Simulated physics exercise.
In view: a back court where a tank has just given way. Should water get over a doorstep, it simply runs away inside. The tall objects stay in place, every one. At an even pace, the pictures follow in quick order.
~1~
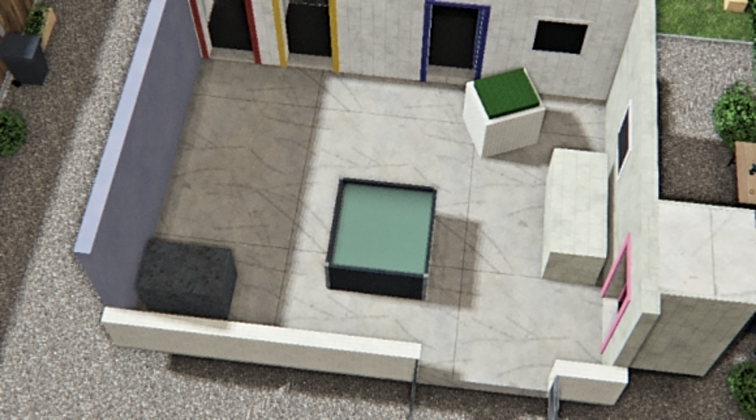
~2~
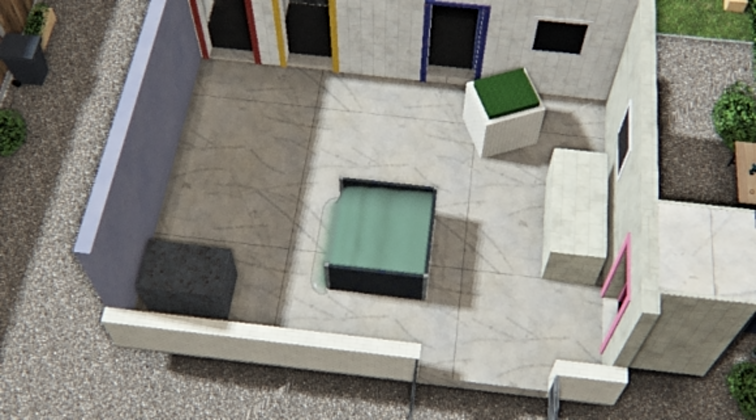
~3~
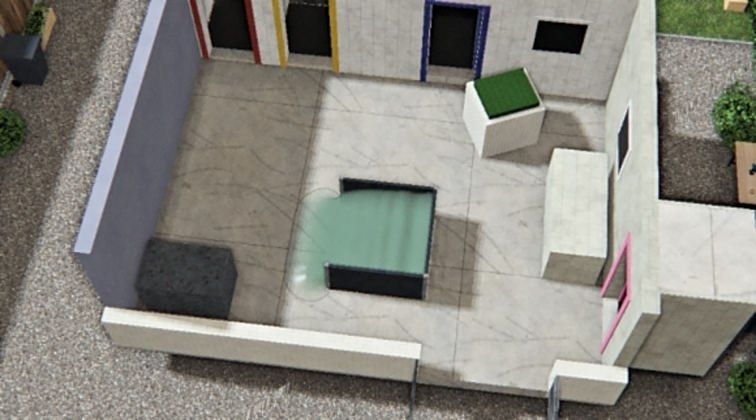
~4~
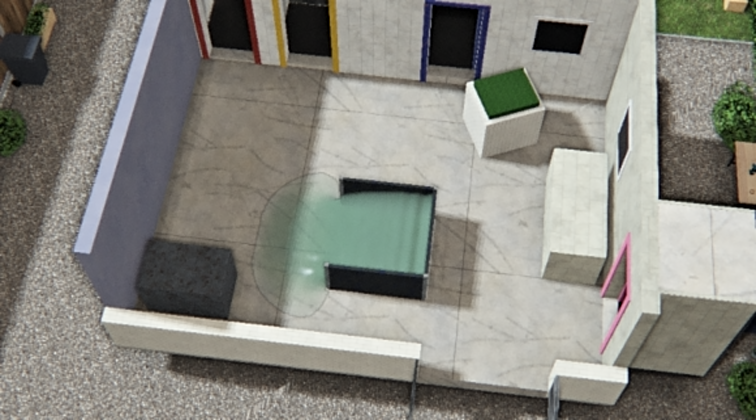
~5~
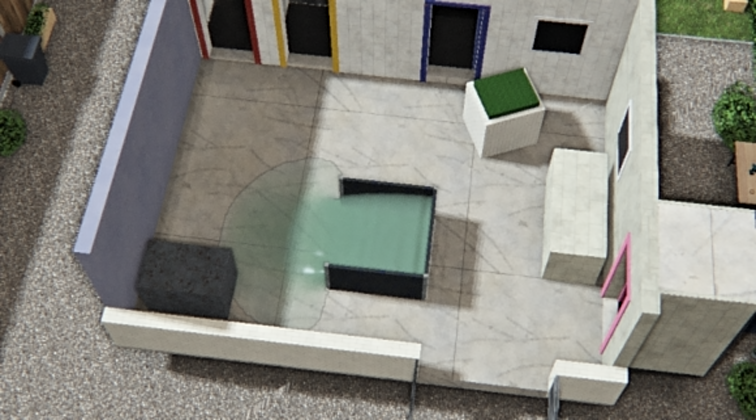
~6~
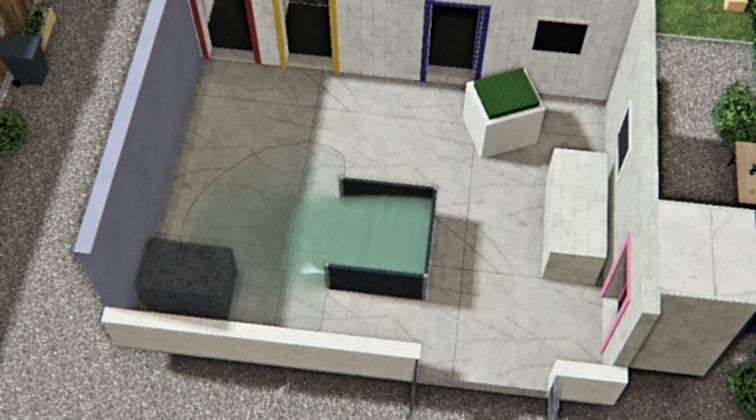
A walled back court with a pale paved floor is seen from high above by a still camera. Red, yellow and blue doorframes line the far wall, a pink frame and pale blocks stand at right, a dark block sits lower left, and a dark-sided tank of green water is near the middle. The tank's left side gives way, and water pours out leftward, spreading in a thinning, rounded sheet to the dark block.
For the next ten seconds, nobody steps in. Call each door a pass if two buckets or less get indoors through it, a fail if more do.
Yellow door: Pass, red door: Fail, pink door: Fail, blue door: Pass.
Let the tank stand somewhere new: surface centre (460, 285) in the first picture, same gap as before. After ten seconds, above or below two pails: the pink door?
Pink falls short.
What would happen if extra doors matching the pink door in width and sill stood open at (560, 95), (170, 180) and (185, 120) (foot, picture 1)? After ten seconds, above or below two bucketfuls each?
In that order: Is under, passes that mark, is over.
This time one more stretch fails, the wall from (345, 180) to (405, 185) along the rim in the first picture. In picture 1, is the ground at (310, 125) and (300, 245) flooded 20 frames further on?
Soaked, Still dry.
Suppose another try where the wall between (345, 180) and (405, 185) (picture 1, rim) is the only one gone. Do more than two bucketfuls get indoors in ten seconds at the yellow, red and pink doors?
Result - yellow door: Beyond the limit; red door: Beyond the limit; pink door: Within bounds.
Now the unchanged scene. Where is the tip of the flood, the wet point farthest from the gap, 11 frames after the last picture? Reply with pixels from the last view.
My guess would be about (202, 59).
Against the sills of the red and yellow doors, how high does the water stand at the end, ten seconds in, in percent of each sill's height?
Depth ratios, approx.: 110 and 40 percent.
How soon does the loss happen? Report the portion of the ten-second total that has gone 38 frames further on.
My reading is near 70 per cent.
A moment on, water covers 30 % of the floor; the yellow door not reached, the red door not reached, the pink door not reached, the blue door not reached.
Next, water covers 35 % of the floor; the yellow door not reached, the red door not reached, the pink door not reached, the blue door not reached.
Then, water covers 45 % of the floor; the yellow door wet at the sill, nothing in, the red door far over two buckets in, the pink door not reached, the blue door not reached.
Later, water covers 75 % of the floor; the yellow door under two buckets in, the red door far over two buckets in, the pink door under two buckets in, the blue door wet at the sill, nothing in.
In the end, water covers 95 % of the floor; the yellow door under two buckets in, the red door far over two buckets in, the pink door over two buckets in, the blue door wet at the sill, nothing in.
